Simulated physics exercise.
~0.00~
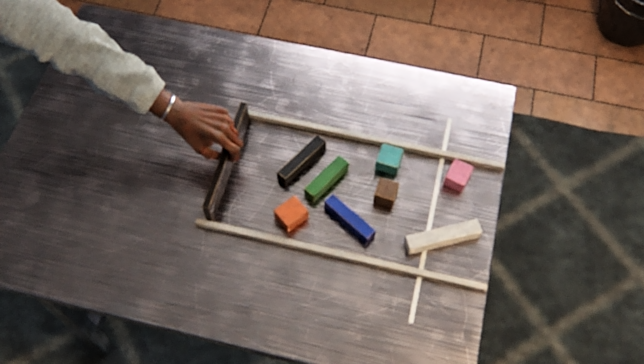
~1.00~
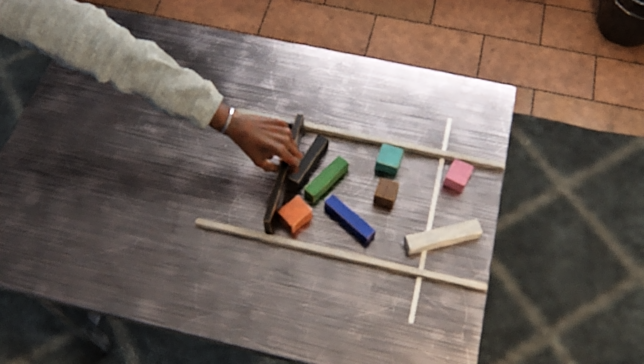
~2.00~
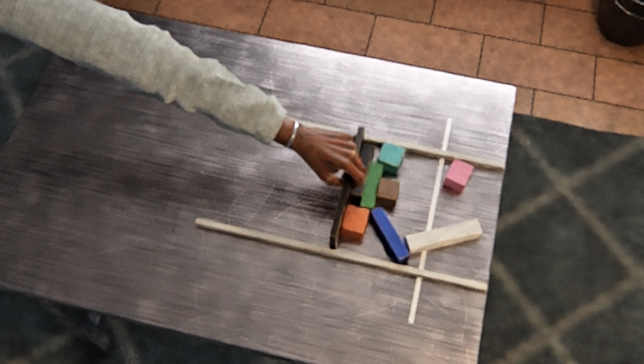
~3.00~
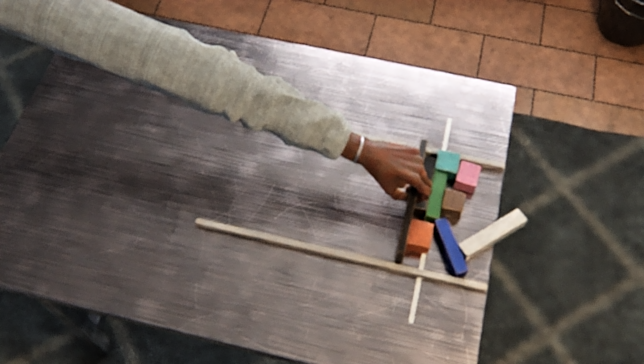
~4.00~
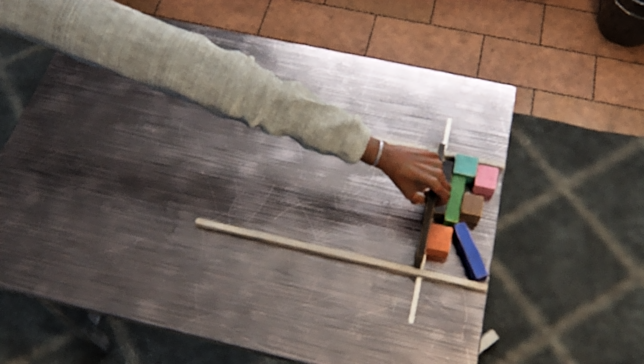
In the video, a hand slides an upright dark board rightward along a channel on a table, gathering coloured blocks and bars and pushing them toward the end. The white bar tips over the edge and falls, while the other pieces remain bunched near the rim.
